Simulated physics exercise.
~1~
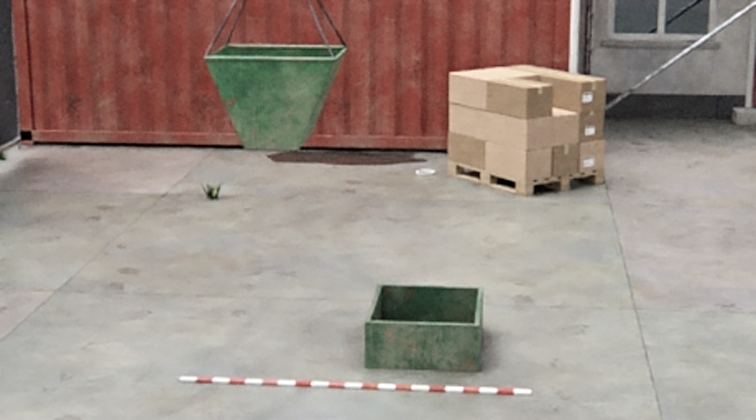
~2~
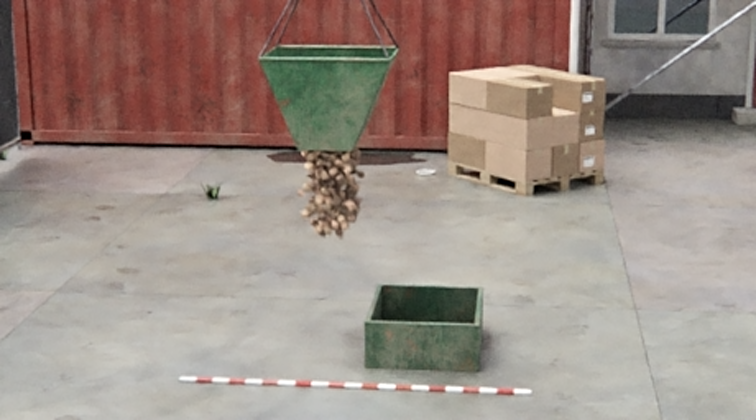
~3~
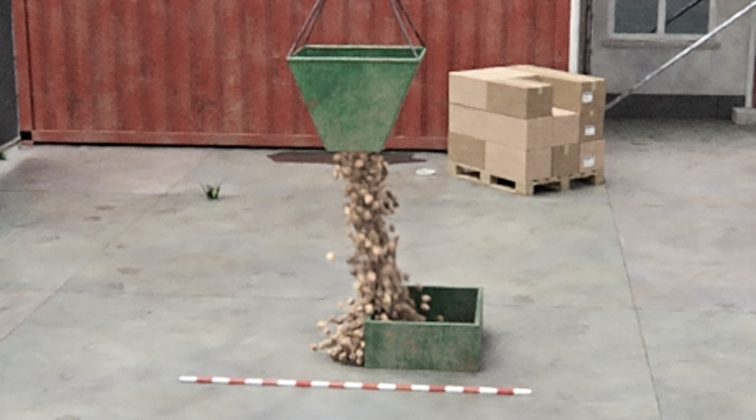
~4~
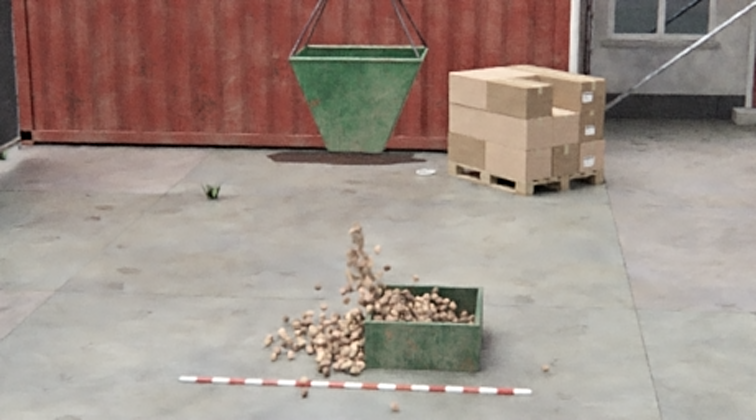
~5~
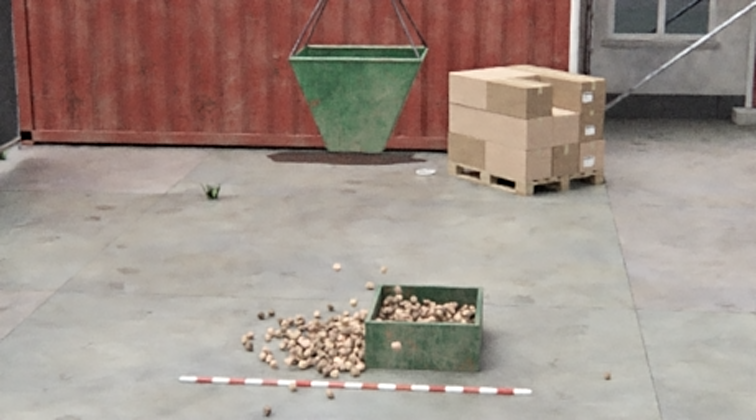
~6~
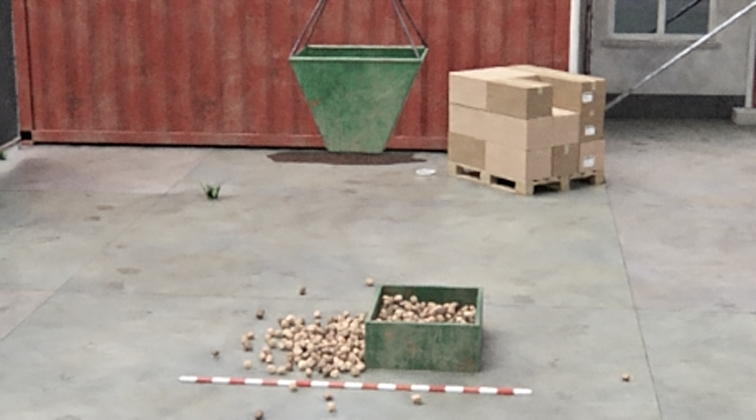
In a paved yard, a green skip hangs by cables in front of a red corrugated container, with stacked boxes on a pallet to the right and an open green bin below. The skip moves right, and brown stones begin to pour from its bottom. It travels a little farther as the stream drops onto the bin's left edge, some stones landing inside and others on the ground. The skip stops, empty, while the last stones fall and scatter. In the end, most of the stones lie in the bin, a smaller heap spreads to its left, and a few strays rest around the striped pole.
